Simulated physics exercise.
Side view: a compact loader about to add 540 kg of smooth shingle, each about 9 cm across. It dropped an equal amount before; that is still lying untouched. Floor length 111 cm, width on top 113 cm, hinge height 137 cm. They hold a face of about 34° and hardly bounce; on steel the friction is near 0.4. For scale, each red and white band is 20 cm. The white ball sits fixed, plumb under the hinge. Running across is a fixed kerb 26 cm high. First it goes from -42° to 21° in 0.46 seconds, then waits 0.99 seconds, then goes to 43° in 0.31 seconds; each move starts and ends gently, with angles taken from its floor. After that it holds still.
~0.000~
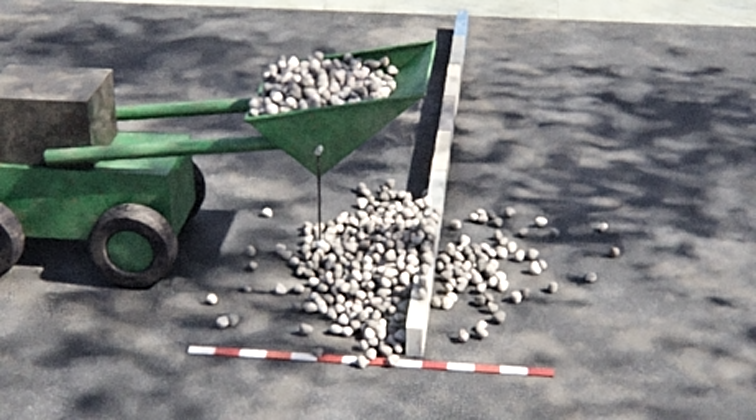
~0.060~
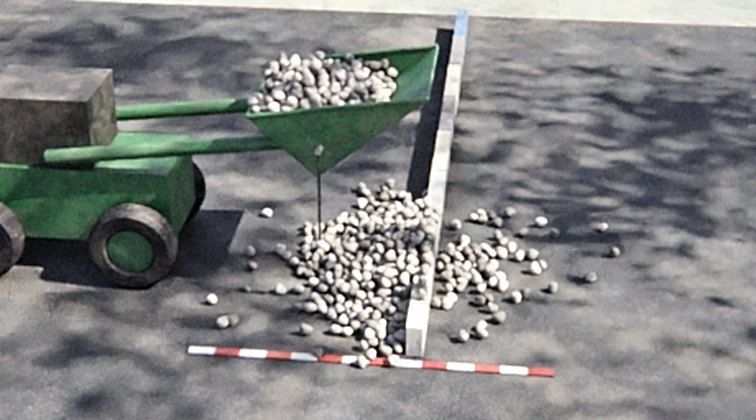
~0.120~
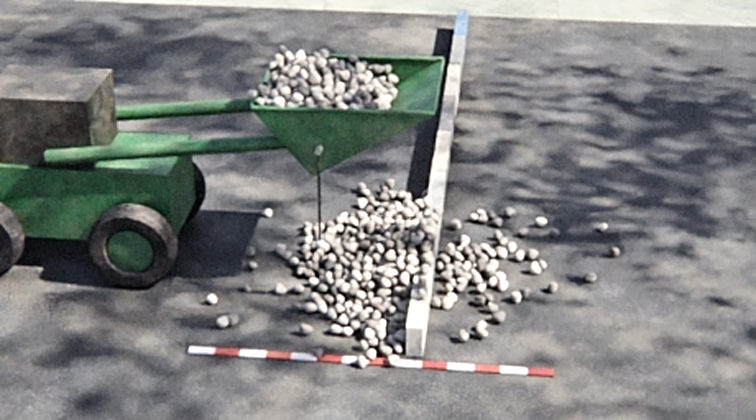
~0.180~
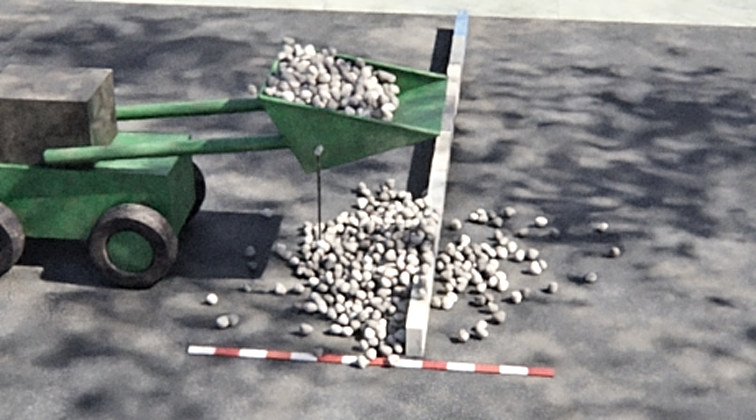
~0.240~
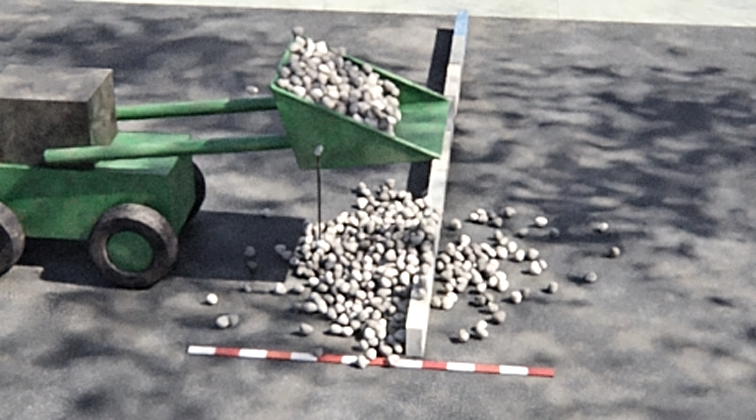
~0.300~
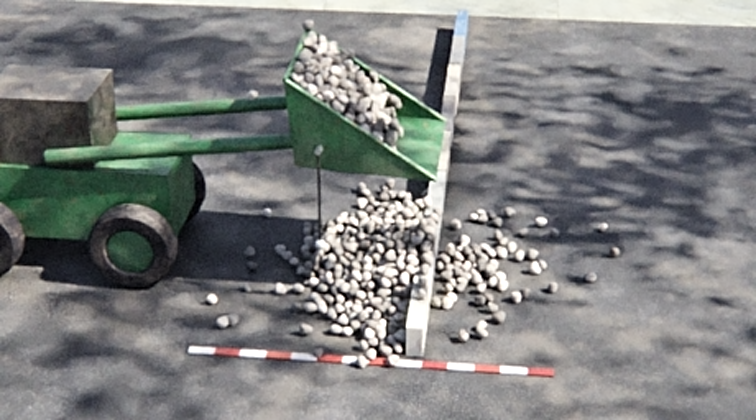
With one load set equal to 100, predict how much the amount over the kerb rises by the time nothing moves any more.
It rises by roughly 95 percent.
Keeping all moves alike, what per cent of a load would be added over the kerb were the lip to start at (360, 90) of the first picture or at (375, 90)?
I'd expect near 50 per cent first and near 70 per cent next.
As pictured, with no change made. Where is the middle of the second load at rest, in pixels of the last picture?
Near (502, 266).
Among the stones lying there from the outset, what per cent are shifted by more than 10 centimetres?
Near 5 per cent, I reckon.
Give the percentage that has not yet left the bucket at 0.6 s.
That works out to about 100 %.
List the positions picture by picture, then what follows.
In the first frame, lip at (425, 94), floor tilted -42°, highest stones at (322, 69). The earlier load is highest near (416, 224), 33 cm above ground level, 89 % on this side of the kerb, 12 % over the kerb.
In the second frame, the bucket is at -39°, its lip at (428, 99); the top of the load is at (316, 69); the stones move at 0.4 m/s on average.
In the third frame, lip at (434, 114), floor tilted -31°, highest stones at (297, 64); the stones move at 0.7 m/s on average.
In the fourth frame, lip at (440, 134), floor tilted -21°, highest stones at (295, 56); the stones move at 0.9 m/s on average.
In the fifth frame, the bucket is at -8°, its lip at (441, 158); the top of the load is at (303, 47); the stones move at 1.1 m/s on average.
In the sixth frame, lip at (437, 180), floor tilted 3°, highest stones at (311, 41); the stones move at 1.0 m/s on average.
After 0.4 s the floor is at 18°; in per cent of one load, 100 in the bucket, 89 on this side of the kerb, 12 over the kerb; the foremost stones are at (567, 254).
After 0.6 s the floor is at 21°; in per cent of one load, 99 in the bucket, 89 on this side of the kerb, 13 over the kerb; the foremost stones are at (567, 254).
After 2.2 s the floor is at 43°; in per cent of one load, 0 in the bucket, 95 on this side of the kerb, 106 over the kerb; the foremost stones are past the picture's edge.
After 5.0 s the floor is at 43°; in per cent of one load, 0 in the bucket, 94 on this side of the kerb, 107 over the kerb; the foremost stones are past the picture's edge. Net gain over the kerb, 95.
